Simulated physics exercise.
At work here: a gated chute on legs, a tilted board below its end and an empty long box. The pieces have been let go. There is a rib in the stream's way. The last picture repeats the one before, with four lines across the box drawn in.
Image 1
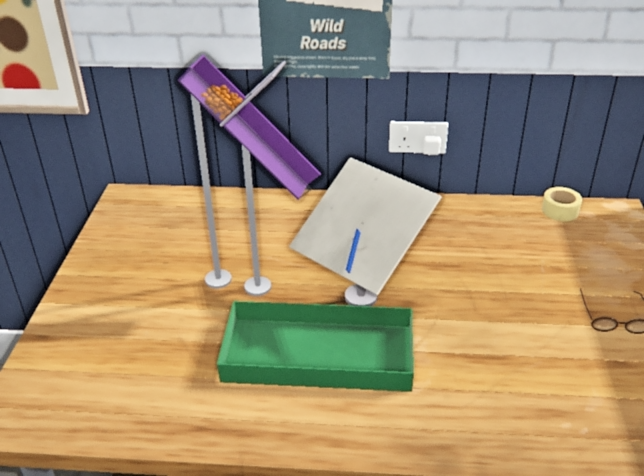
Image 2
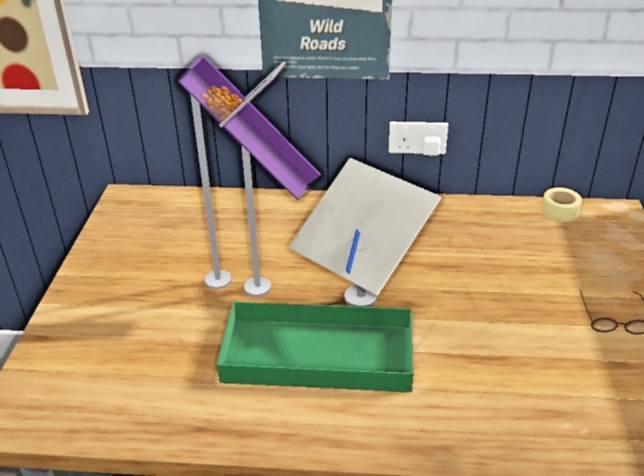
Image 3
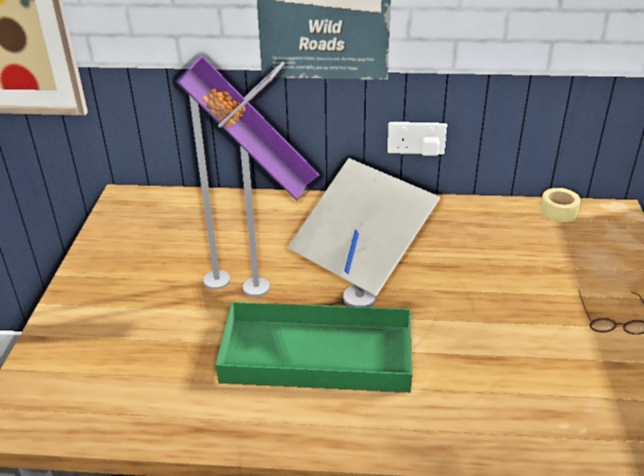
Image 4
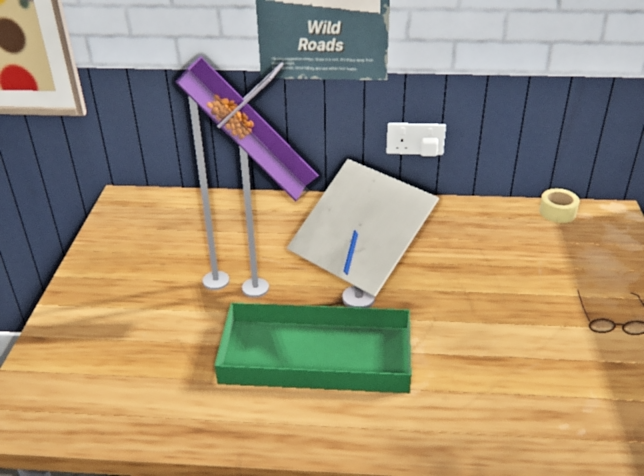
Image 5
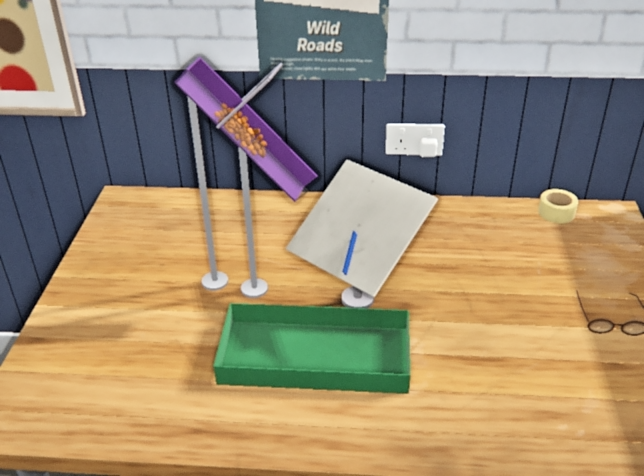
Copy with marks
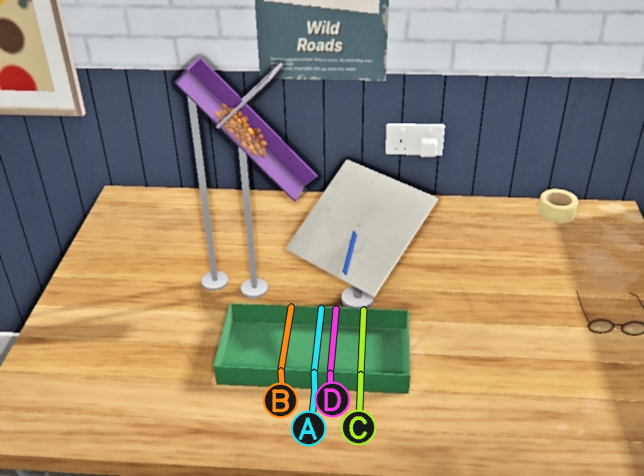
Small orange-brown bits slid partway down a sloping purple chute on thin legs, bunched at first near its upper end, then spreading out, while the tilted board and green box below stayed empty.
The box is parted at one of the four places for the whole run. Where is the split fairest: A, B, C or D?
A is best.
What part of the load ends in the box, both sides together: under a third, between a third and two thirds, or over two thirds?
Over two thirds.
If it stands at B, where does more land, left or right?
The right side.
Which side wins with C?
Left.
On the marked copy, line A crosses the front rim at (314, 371); line B crosses the front rim at (281, 369); line C crosses the front rim at (360, 373); line D crosses the front rim at (330, 371).
With A, of what is caught, close to half on the left of the divider, close to half on the right.
With B, of what is caught, only a few on the left of the divider, all but a few on the right.
With C, of what is caught, the whole lot on the left of the divider, none at all on the right.
With D, of what is caught, all but a few on the left of the divider, a small share on the right.
